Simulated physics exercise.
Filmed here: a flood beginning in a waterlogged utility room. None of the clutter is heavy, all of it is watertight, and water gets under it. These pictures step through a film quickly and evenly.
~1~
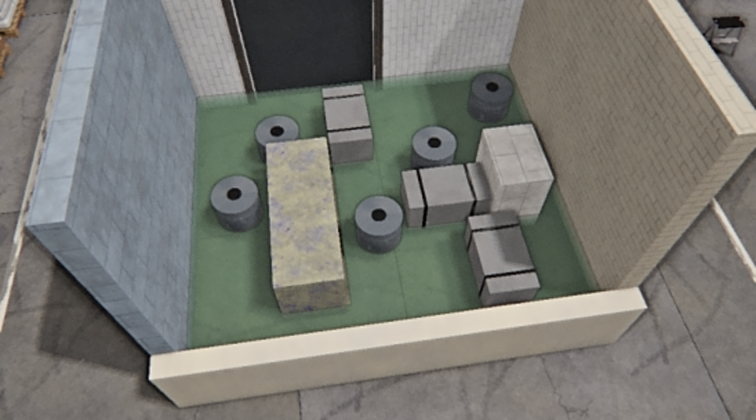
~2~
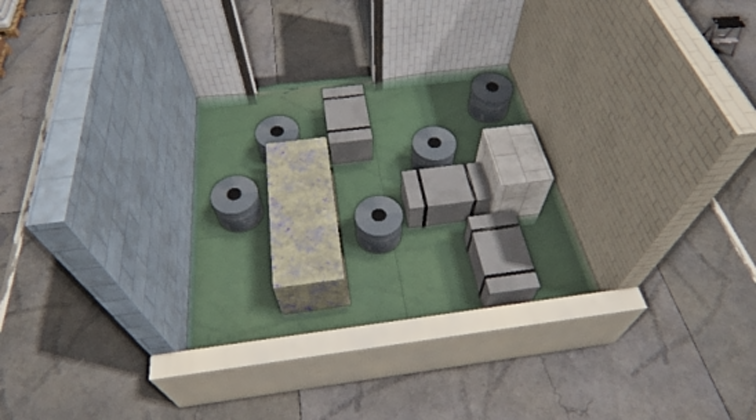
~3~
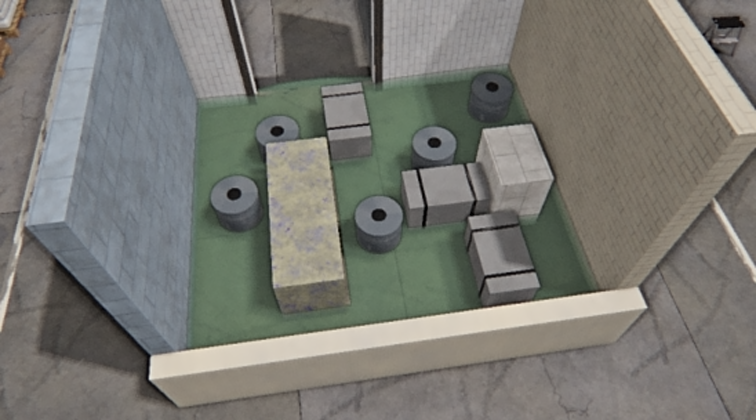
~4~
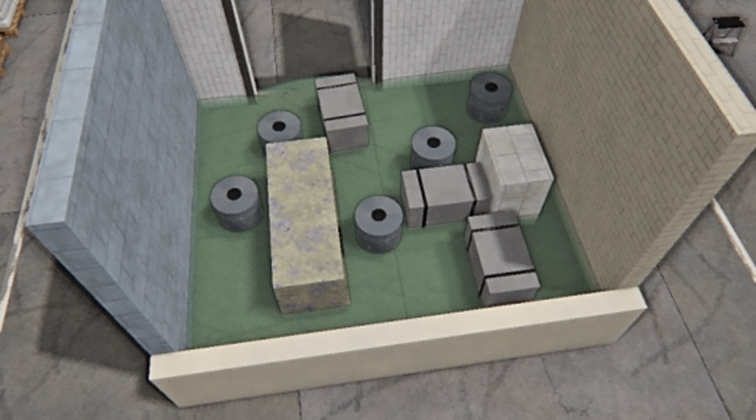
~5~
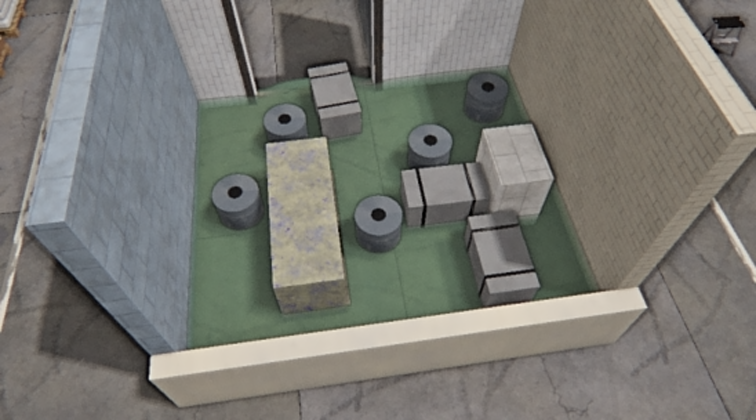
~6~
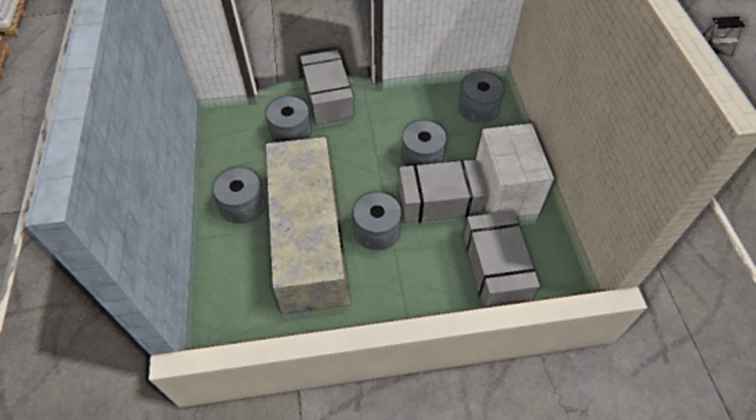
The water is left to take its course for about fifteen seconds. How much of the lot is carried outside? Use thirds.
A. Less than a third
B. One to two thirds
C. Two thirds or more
(C) Two thirds or more.
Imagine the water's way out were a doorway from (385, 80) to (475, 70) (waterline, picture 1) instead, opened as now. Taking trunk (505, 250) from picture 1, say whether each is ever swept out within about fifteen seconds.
Obs., item: Retained.
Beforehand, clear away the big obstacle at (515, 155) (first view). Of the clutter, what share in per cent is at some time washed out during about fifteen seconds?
About 80 per cent.
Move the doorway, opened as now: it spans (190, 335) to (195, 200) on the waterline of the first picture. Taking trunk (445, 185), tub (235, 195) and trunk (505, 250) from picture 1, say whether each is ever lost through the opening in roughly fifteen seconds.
One by one, that's not lost, lost, not lost.
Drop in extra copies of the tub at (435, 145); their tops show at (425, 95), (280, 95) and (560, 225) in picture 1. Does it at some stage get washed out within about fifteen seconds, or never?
Going through them one by one: Escaped / escaped / remained.
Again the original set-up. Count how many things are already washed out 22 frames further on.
7.
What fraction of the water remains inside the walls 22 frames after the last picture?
My figure is 48 per cent.
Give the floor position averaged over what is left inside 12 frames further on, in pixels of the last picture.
Their average sits at about pixel (368, 153).
A moment on, 1 of 8 are out; 7 afloat.
Next, 3 of 8 are out; 5 afloat.
Later, 7 of 8 are out; 1 afloat.
In the end, 7 of 8 are out; 1 afloat.
